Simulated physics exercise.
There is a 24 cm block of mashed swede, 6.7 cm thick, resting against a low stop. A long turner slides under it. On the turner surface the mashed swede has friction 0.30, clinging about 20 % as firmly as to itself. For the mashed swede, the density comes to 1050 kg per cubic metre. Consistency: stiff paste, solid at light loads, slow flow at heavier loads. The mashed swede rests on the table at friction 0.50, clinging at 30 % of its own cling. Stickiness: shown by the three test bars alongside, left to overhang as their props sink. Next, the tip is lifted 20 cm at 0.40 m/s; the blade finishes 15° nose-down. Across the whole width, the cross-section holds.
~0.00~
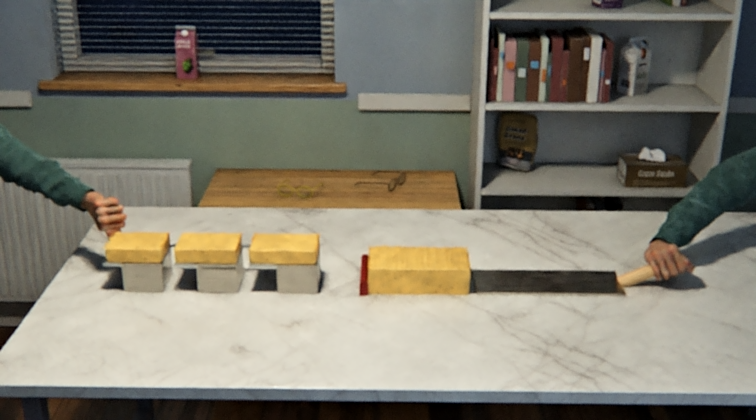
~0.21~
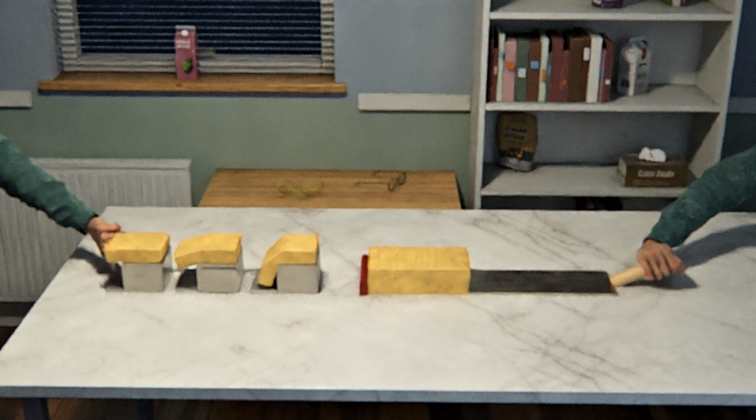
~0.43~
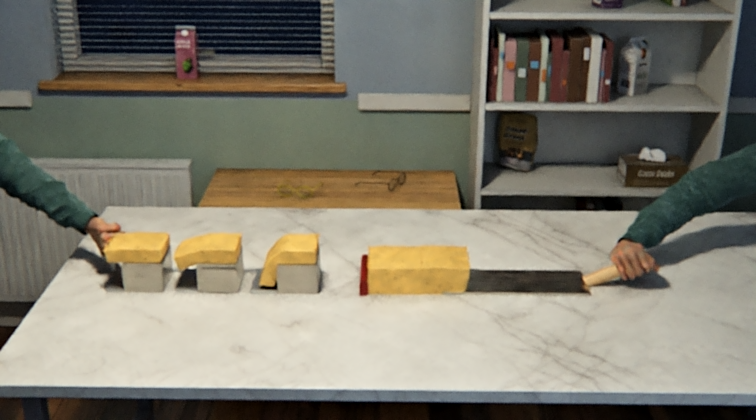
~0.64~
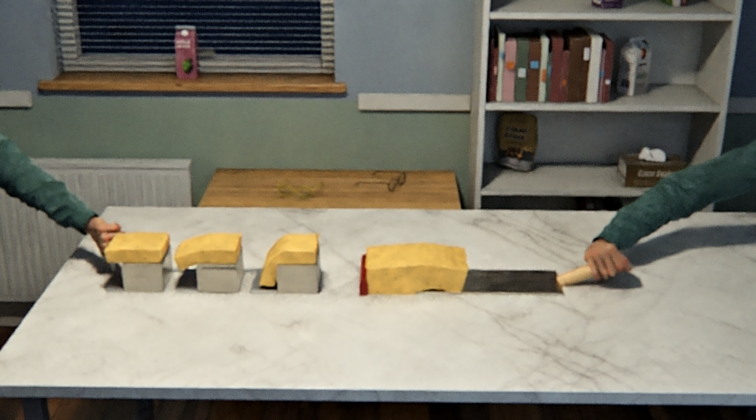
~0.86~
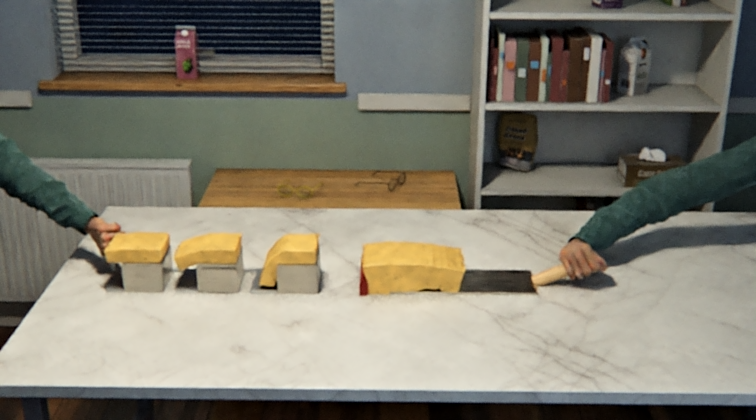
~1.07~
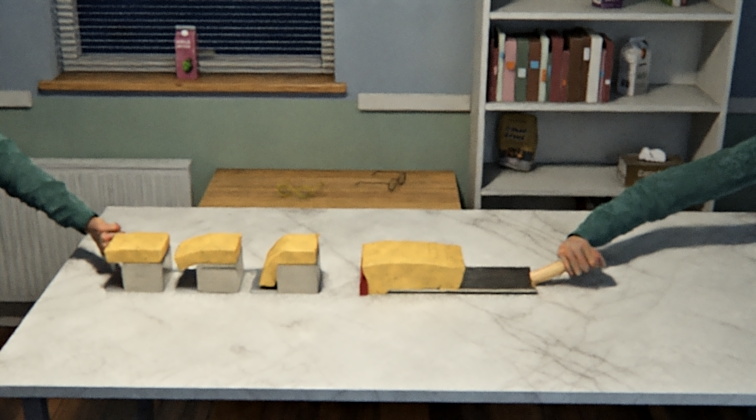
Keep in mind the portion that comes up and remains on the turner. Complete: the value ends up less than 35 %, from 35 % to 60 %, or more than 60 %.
The value ends up more than 60 %.
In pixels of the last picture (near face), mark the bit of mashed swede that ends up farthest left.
Look roughly at (356, 209).
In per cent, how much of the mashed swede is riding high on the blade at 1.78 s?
Close to 100 percent.
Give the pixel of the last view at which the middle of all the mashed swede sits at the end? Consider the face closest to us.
I'd place it around (407, 198).
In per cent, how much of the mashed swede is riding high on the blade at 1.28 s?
Share at that time: About 45 %.
After 1.28 s, the tip is 8.7 cm up.
After 1.53 s, the tip is 19 cm up.
After 1.78 s, the tip is 20 cm up and 100 % is riding high on the blade.
After 2.03 s, the tip is 20 cm up and 100 % is riding high on the blade.
After 2.13 s, at the end, the tip is 20 cm up and 100 % is riding high on the blade.
